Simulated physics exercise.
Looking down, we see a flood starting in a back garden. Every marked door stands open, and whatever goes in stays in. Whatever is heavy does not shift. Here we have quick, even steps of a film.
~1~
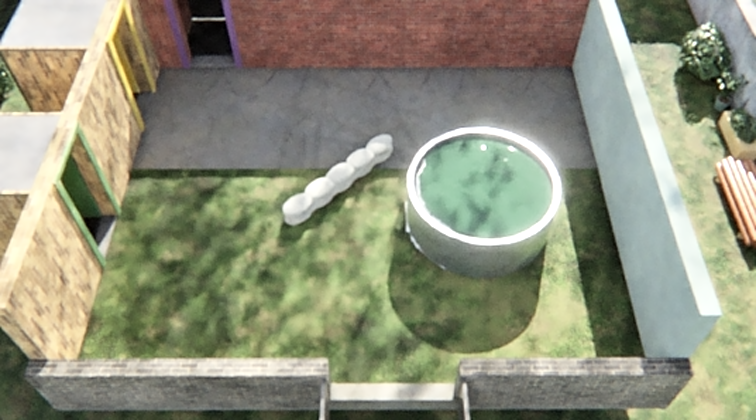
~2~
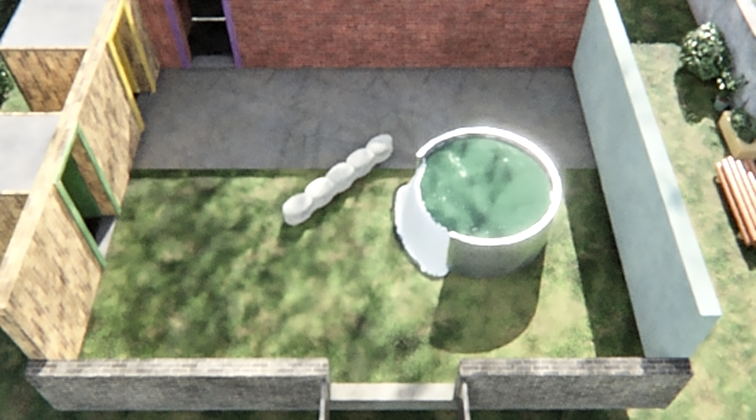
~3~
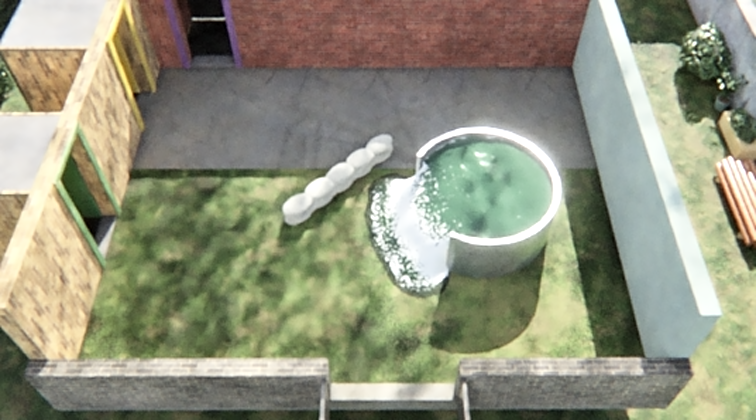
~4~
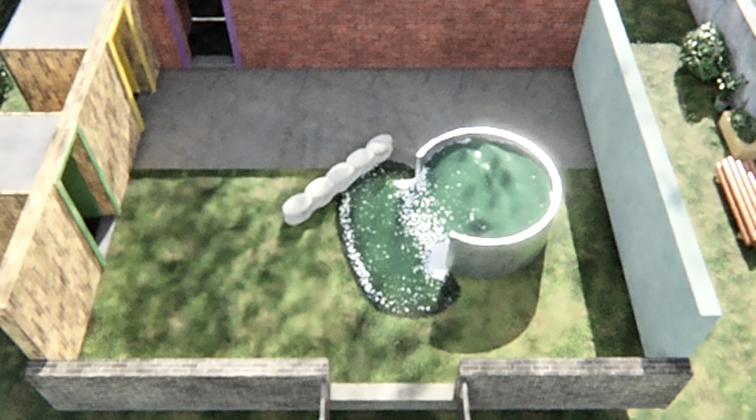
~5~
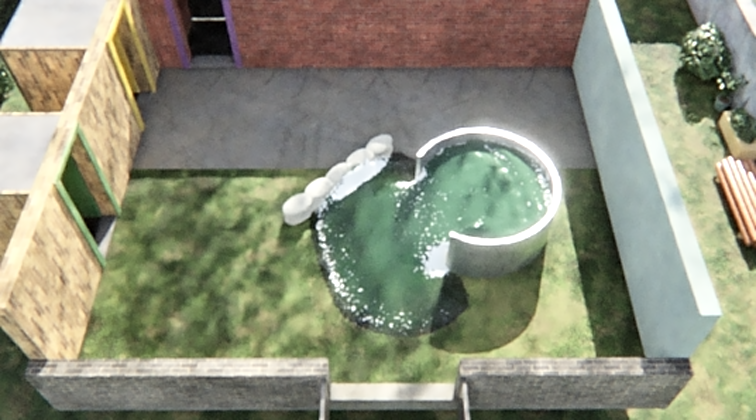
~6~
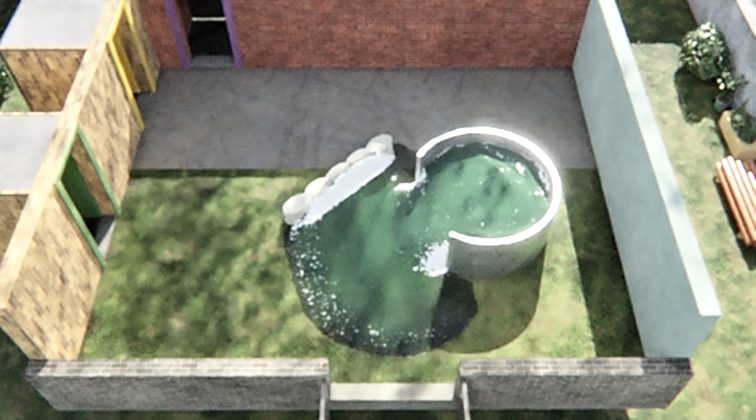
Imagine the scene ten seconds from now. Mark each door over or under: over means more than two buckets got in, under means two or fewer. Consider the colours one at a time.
Purple door - under, yellow door - under, green door - over.
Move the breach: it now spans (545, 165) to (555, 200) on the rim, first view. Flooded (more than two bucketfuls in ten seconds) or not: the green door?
Result for the green door: It lets in too little.
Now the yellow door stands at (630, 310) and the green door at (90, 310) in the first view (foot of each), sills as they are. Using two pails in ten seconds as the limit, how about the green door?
Green door: It tops the limit.
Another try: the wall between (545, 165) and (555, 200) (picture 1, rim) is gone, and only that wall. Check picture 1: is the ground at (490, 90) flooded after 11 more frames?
Spot status: Drenched.
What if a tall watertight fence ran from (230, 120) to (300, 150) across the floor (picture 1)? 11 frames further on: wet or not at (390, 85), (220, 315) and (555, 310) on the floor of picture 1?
Outcome per location, in sequence: Unsoaked, soaking, unsoaked.
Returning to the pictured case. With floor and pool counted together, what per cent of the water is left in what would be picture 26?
Roughly 94 out of every hundred parts.
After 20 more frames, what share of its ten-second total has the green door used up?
I get 10 per cent.
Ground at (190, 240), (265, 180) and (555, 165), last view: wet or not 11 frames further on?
First spot soaked, second not wet, third not wet.
A moment on, water covers 25 % of the floor; the purple door not reached, the yellow door not reached, the green door not reached.
Next, water covers 35 % of the floor; the purple door not reached, the yellow door not reached, the green door not reached.
Then, water covers 50 % of the floor; the purple door not reached, the yellow door not reached, the green door under two buckets in.
Later, water covers 70 % of the floor; the purple door not reached, the yellow door wet at the sill, nothing in, the green door over two buckets in.
In the end, water covers 95 % of the floor; the purple door wet at the sill, nothing in, the yellow door wet at the sill, nothing in, the green door over two buckets in.
